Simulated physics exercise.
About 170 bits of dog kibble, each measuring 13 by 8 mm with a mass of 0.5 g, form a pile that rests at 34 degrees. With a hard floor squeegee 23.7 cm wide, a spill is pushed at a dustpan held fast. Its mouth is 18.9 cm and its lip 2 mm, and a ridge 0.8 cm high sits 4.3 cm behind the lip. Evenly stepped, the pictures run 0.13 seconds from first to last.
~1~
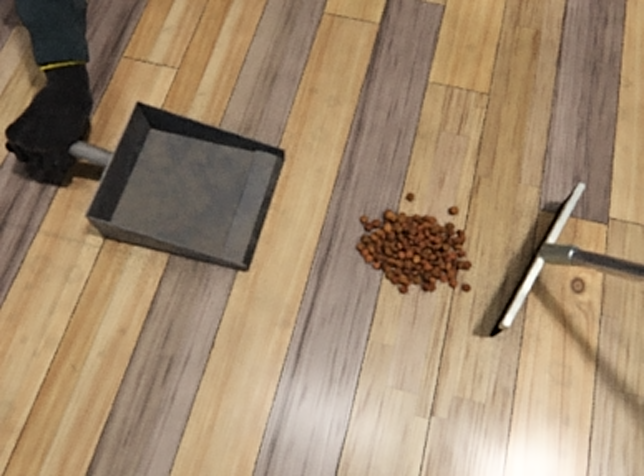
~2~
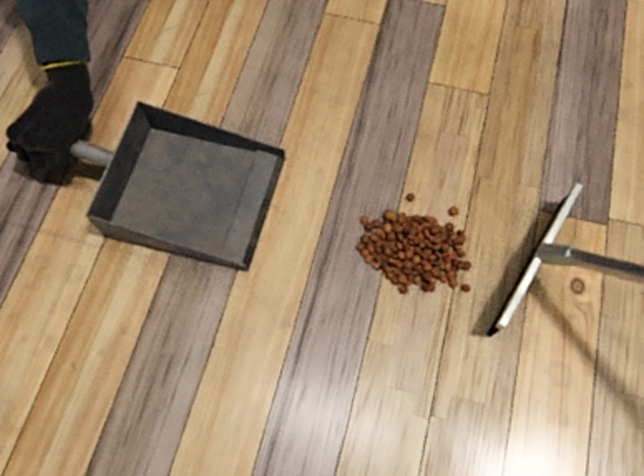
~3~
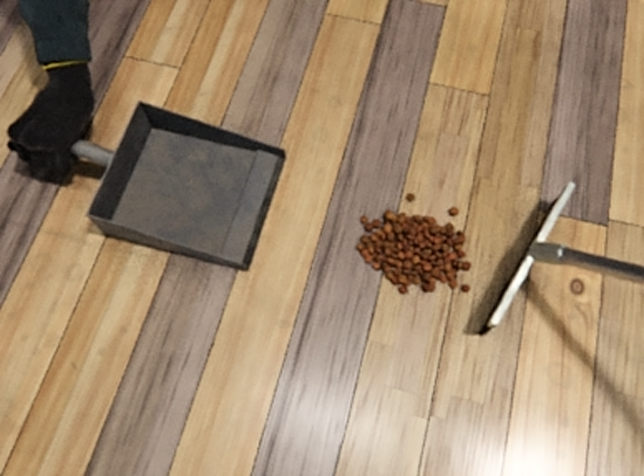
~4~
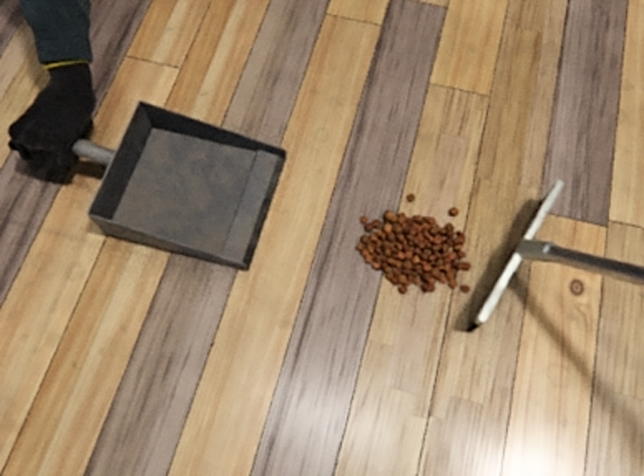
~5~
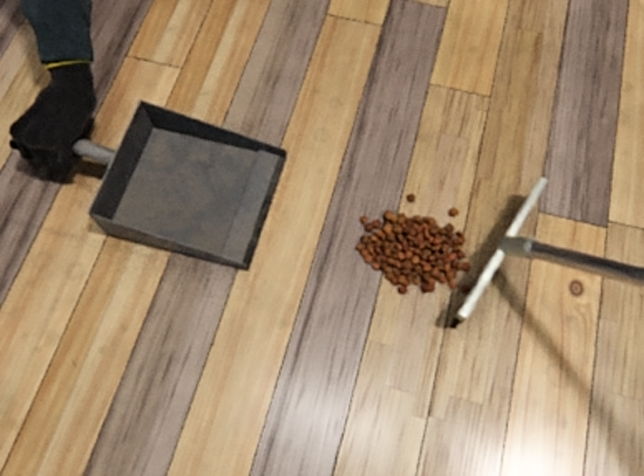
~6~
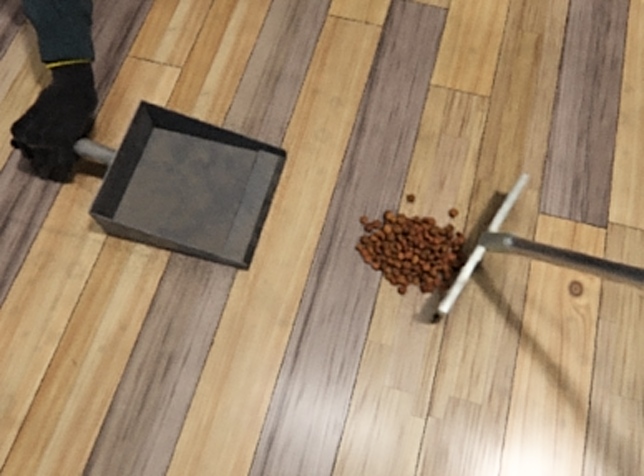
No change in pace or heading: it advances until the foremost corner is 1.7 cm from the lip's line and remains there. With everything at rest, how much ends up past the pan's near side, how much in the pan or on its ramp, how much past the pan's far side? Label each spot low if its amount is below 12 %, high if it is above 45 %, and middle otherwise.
Past the pan's near side: Low, in the pan or on its ramp: Middle, past the pan's far side: Middle.
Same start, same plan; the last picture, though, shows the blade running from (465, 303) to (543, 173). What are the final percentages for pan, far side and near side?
Final per cent - pan 20, far 40, near 0.
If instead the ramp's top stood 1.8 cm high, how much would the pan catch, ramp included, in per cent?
Close to 30 per cent then.
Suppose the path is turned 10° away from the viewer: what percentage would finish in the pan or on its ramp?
About 35 percent would end up there.
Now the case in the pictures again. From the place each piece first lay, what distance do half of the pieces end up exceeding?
About 22 cm.
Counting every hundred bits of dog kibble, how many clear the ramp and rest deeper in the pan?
It comes to some 10 per cent.
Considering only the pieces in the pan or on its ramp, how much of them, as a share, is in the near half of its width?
Estimate: Close to 50 %.
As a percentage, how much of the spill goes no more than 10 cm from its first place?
The figure is some 0 percent.
Then, 0.14 s after the last picture, middle of the blade 17 cm from the lip; 0 % over the lip, far side 5 %, near side 0 %.
Then, 0.23 s after the last picture, middle of the blade 9 cm from the lip; 0 % over the lip, far side 10 %, near side 0 %.
Then, 0.46 s after the last picture, middle of the blade 5 cm from the lip; 35 % over the lip, far side 20 %, near side 0 %.
In the end, near side 0 %, pan 35 %, far side 20 %, in front of the lip or behind the blade 45 %.
